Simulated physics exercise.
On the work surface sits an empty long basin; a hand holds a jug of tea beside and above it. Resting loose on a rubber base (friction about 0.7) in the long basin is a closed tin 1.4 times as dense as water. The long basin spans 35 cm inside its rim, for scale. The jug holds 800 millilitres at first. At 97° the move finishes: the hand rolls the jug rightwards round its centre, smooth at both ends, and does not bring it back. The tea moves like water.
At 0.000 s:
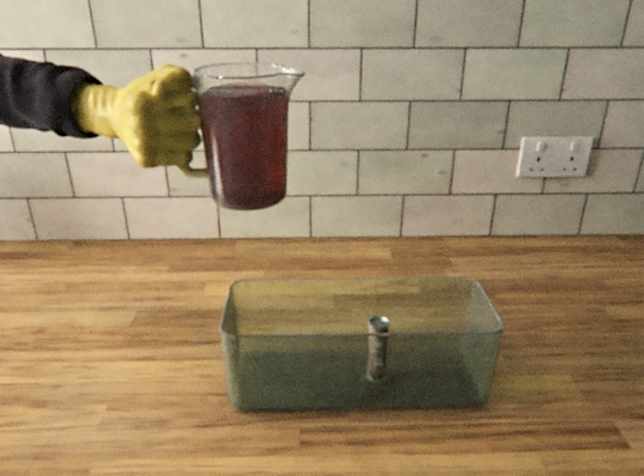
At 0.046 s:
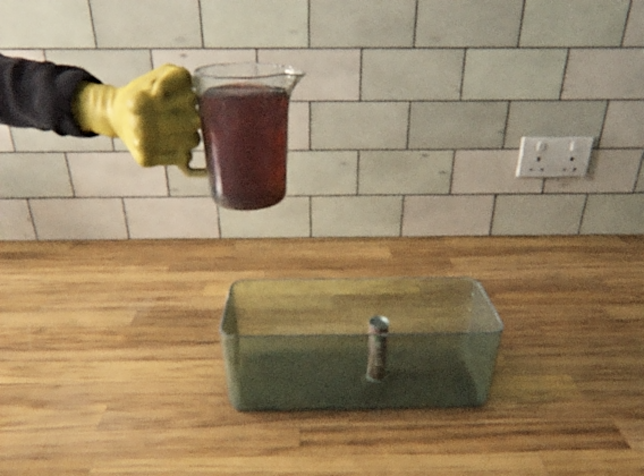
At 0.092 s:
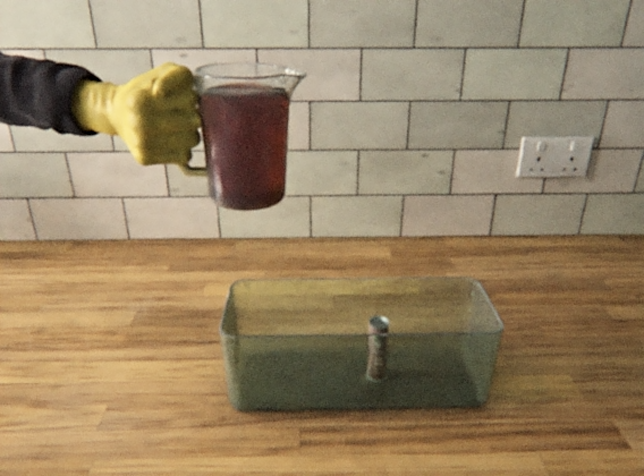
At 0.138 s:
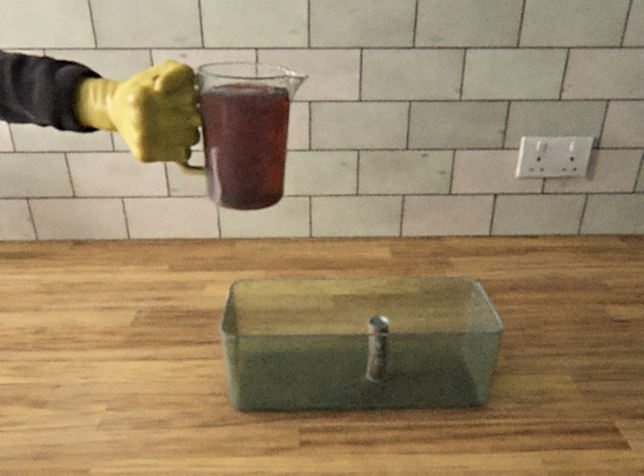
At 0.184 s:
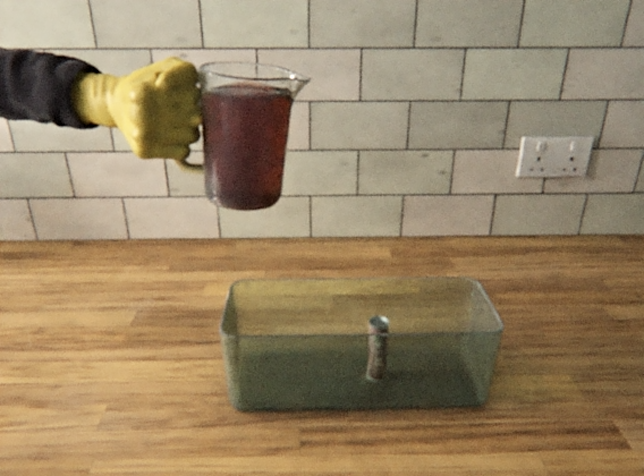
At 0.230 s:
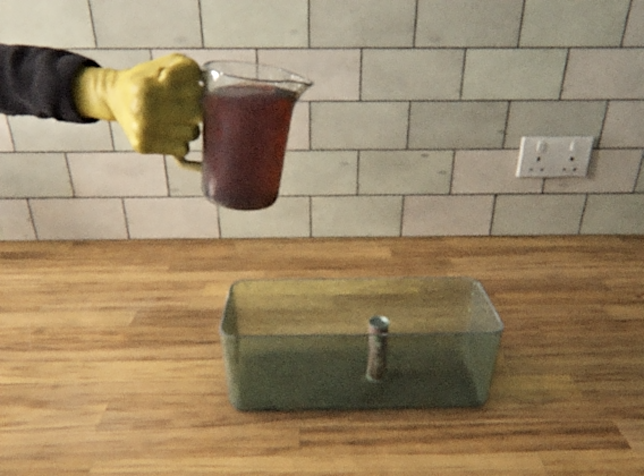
At the start, a yellow-gloved hand holds a glass jug of dark reddish liquid upright, above and to the left of a long clear basin with a small tin inside. The jug stays almost still, then the hand slowly tilts it slightly to the right, while the basin and tin remain motionless.
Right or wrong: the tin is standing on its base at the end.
Right, it is standing.
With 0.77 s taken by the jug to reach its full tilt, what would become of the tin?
Holds steady.
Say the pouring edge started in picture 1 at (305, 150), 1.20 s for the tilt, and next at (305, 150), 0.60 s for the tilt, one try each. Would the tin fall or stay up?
First it tips over; then it tips over.
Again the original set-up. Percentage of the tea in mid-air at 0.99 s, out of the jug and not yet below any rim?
Close to 24 %.
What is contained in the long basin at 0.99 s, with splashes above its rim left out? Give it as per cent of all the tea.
About 26 %.
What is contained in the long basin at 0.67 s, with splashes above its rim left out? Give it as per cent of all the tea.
At that time the basin holds about 0 per cent of the liquid.
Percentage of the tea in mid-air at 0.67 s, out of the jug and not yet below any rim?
Near 10 per cent of it all.
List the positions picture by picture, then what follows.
Tilt 0°; pouring edge (305, 72); surface from (201, 90) to (288, 90); the long basin's rim runs from (226, 307) to (490, 304); the tin's top is at (379, 324), in the first picture.
Tilt 0°; pouring edge (305, 72); surface from (201, 90) to (289, 91), in the second picture.
Tilt 1°; pouring edge (307, 73); surface from (202, 90) to (289, 91), in the third picture.
Tilt 3°; pouring edge (309, 75); surface from (203, 90) to (290, 92), in the fourth picture.
Tilt 6°; pouring edge (311, 78); surface from (204, 90) to (293, 92), in the fifth picture.
Tilt 9°; pouring edge (314, 82); surface from (208, 91) to (297, 92), in the sixth picture.
By 0.67 s the tilt is 57° and 90 per cent is still to pour; the tin stands where it began.
By 0.99 s the tilt is 90° and 50 per cent is still to pour; the tin stands where it began.
By 1.33 s the tilt is 97° and 11 per cent is still to pour; the tin stands where it began.
By 1.70 s the tilt is 97° and 1 per cent is still to pour; the tin stands where it began.
At rest the tin stands where it began.
